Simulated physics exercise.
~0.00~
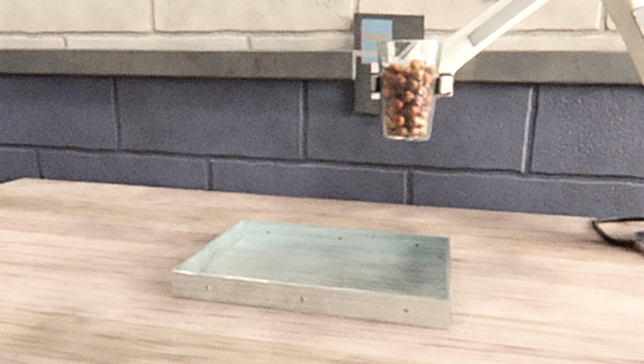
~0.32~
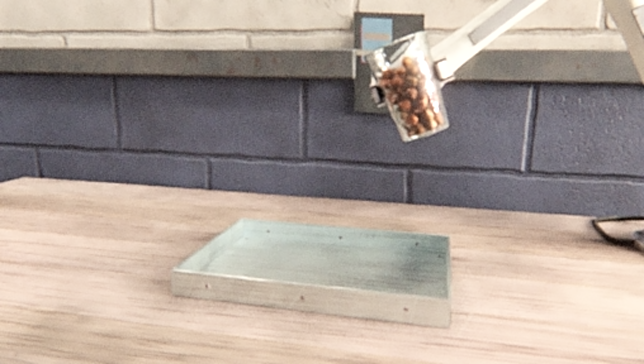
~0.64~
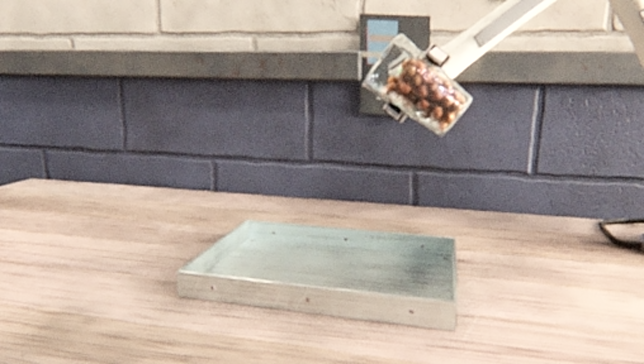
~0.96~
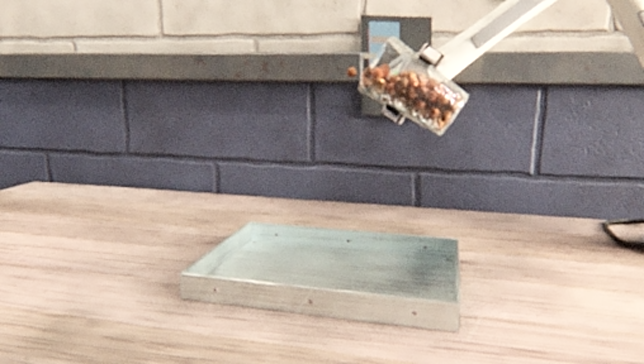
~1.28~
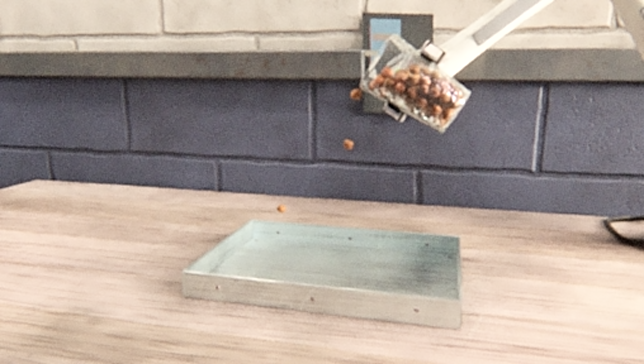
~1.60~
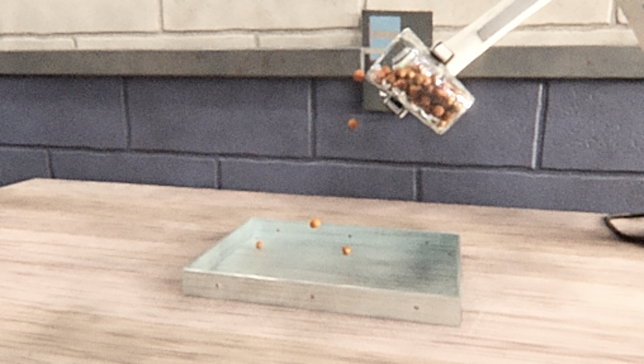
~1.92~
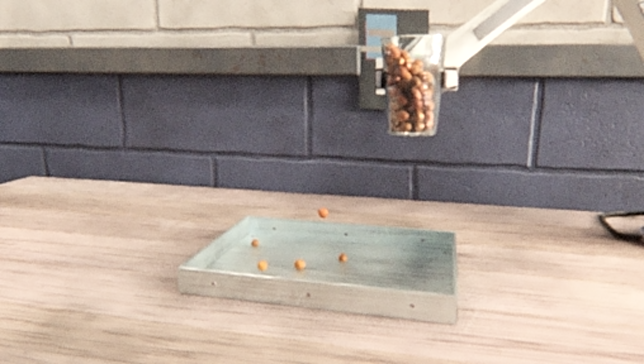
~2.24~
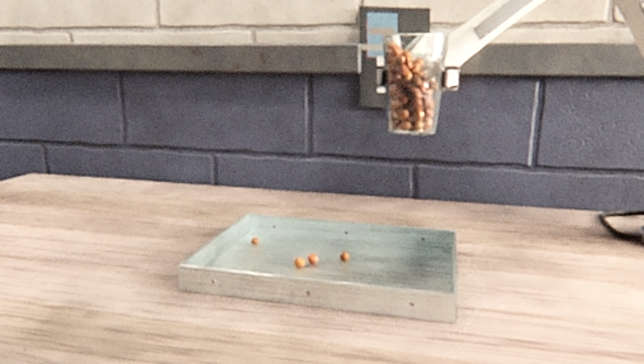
A clear beaker of hazelnuts, held by a robot's gripper, tipped to the left over a shallow tray and let a few nuts drop, then swung back upright, still mostly full, with a handful of nuts lying in the tray.
